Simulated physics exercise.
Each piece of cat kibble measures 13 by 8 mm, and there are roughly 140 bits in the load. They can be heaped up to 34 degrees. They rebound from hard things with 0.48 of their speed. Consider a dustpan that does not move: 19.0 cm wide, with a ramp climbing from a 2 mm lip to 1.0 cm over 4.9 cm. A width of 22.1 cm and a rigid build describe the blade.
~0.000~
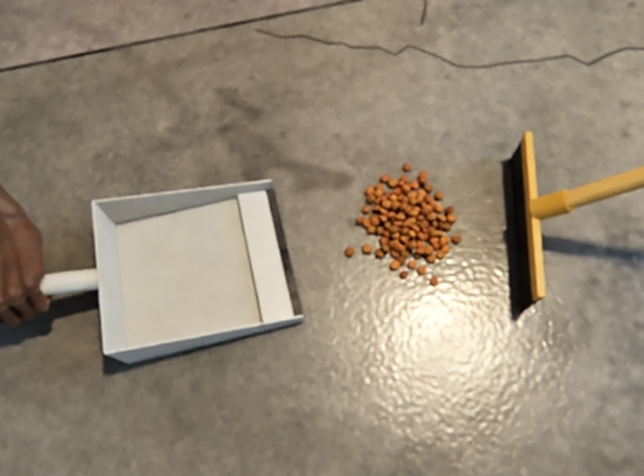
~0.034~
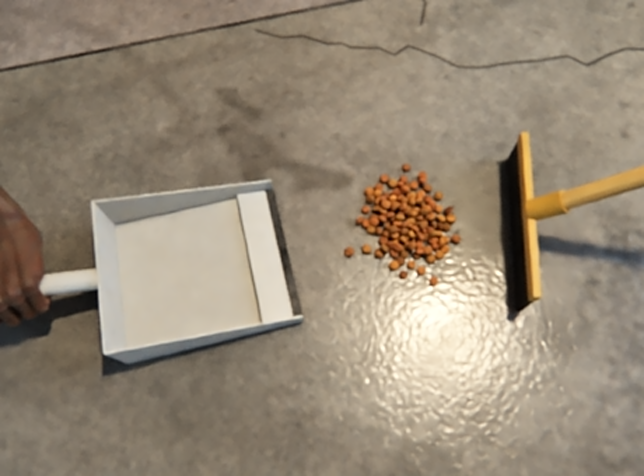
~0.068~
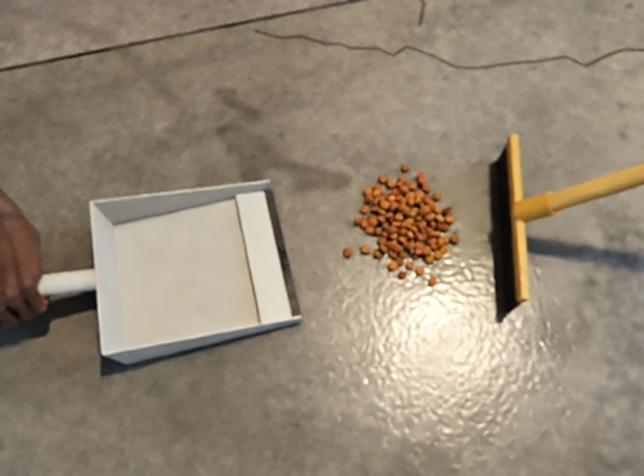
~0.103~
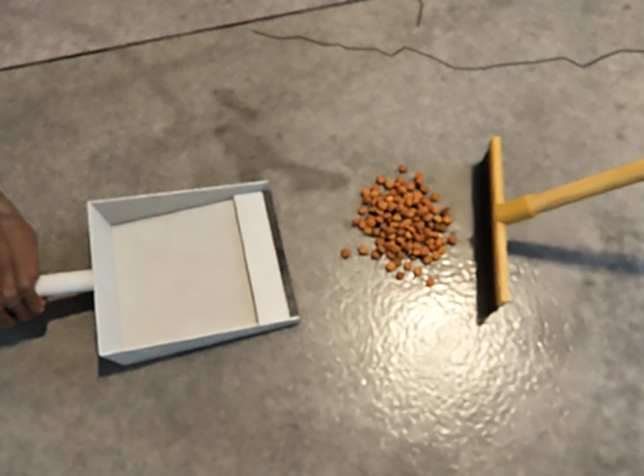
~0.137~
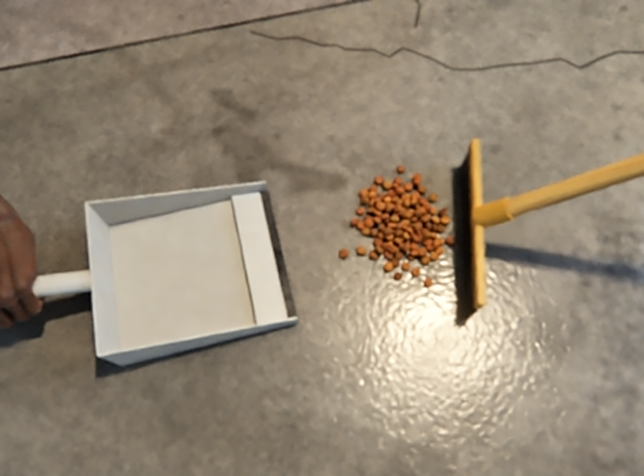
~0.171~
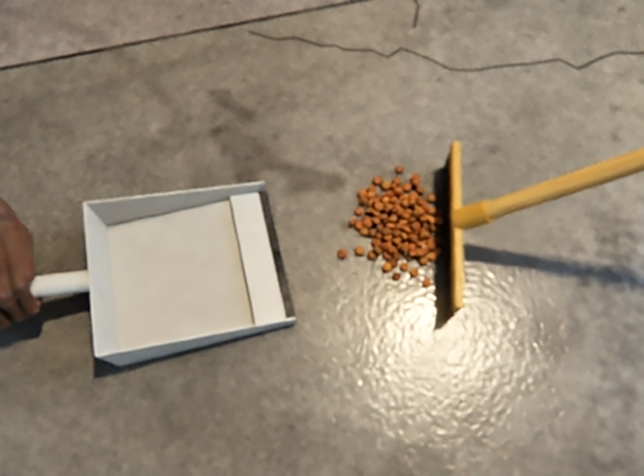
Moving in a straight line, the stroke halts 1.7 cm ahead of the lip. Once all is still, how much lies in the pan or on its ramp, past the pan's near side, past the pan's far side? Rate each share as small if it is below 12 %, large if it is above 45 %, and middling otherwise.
In the pan or on its ramp: Small, past the pan's near side: Small, past the pan's far side: Middling.
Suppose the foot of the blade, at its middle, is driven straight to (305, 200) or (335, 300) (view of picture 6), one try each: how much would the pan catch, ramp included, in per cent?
The two tries give roughly 15 and 0 %.
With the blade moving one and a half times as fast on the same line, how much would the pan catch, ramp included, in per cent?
Then around 30 per cent.
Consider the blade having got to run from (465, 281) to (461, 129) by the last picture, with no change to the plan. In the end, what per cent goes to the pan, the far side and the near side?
The pan gets 15, the far side 35 and the near side 0.
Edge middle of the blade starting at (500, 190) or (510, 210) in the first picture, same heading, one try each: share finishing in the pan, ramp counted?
Estimates: 20 percent and 15 percent.
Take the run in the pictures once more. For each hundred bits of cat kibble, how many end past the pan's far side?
About 15 %.
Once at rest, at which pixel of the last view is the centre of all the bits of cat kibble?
Roughly (295, 225).
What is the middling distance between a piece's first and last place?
I'd say close to 14 cm.
After 0.30 s, middle of the blade 13 cm from the lip; 0 % over the lip, far side 0 %, near side 0 %.
Then, at 0.39 s, middle of the blade 7 cm from the lip; 0 % over the lip, far side 10 %, near side 0 %.
After 0.61 s, middle of the blade 5 cm from the lip; 5 % over the lip, far side 15 %, near side 0 %.
In the end, at 1.0 s, pan 5 %, near side 0 %, far side 15 %, in front of the lip or behind the blade 80 %.
